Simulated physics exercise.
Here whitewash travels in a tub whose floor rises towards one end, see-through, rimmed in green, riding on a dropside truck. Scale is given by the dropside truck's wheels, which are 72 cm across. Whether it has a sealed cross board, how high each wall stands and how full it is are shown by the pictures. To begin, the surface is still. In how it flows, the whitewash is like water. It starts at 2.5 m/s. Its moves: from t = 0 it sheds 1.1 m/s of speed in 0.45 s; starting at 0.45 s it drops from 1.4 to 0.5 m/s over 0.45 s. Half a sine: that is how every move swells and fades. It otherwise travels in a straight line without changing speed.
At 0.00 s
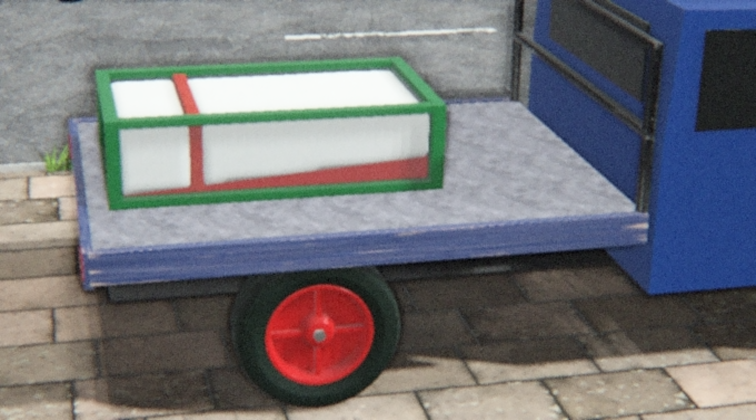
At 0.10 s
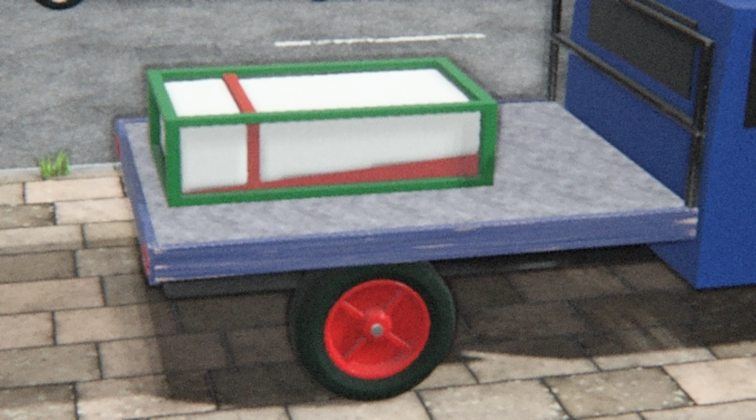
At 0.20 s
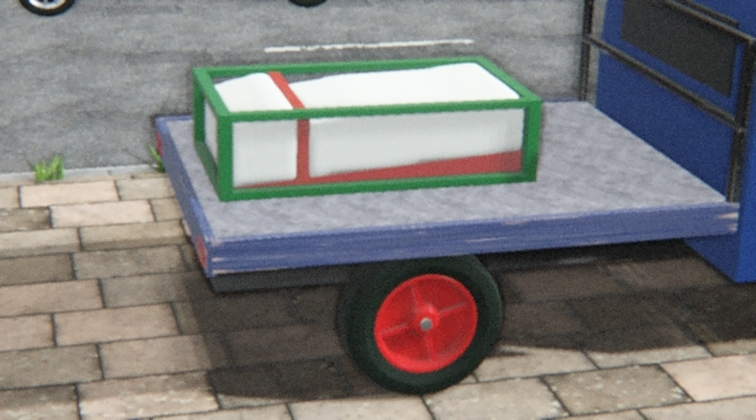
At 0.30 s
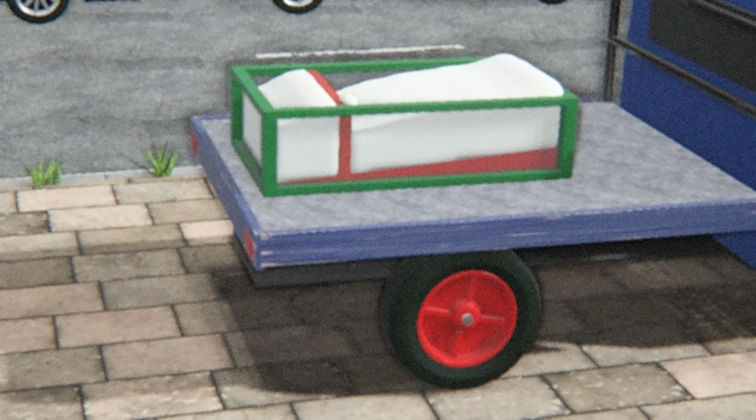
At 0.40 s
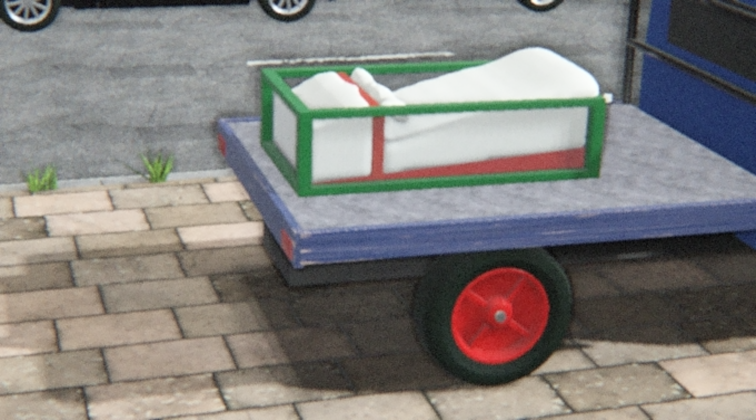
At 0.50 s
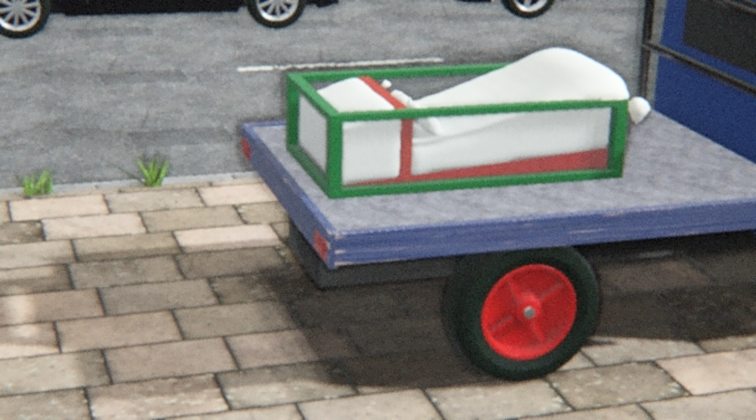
On a paved brick strip beside a grey road, seen from slightly above and to the side by a camera that seems steady, a blue truck with a flat bed and a red-hubbed wheel carries a clear, green-rimmed tub of white liquid with a red band. The truck rolls rightward, while parked-looking dark vehicles show at the top left. The liquid, level at first, climbs towards the right, bulges above the rim and throws small blobs.
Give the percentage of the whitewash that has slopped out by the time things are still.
Roughly 16 percent.
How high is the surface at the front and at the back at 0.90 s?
Approx. 42 cm front, approx. 28 cm back.
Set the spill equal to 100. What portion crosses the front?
Roughly 90 in a hundred.
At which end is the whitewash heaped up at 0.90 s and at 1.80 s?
First time: Forward; second time: Rear.
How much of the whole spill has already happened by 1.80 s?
By then about 100 per cent is out.
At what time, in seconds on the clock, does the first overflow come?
At roughly 0.6 s.
By 0.90 s the surface is 41 cm up at the front and 28 cm at the back; 11 per cent is out, over the front, a little elsewhere.
By 1.30 s the surface is 28 cm up at the front and 31 cm at the back; 15 per cent is out, over the front, a little elsewhere.
By 1.80 s the surface is 19 cm up at the front and 33 cm at the back; 15 per cent is out, over the front, a little elsewhere.
By 3.88 s 16 per cent is out, over the front, a little elsewhere, 40 of 255 litres.
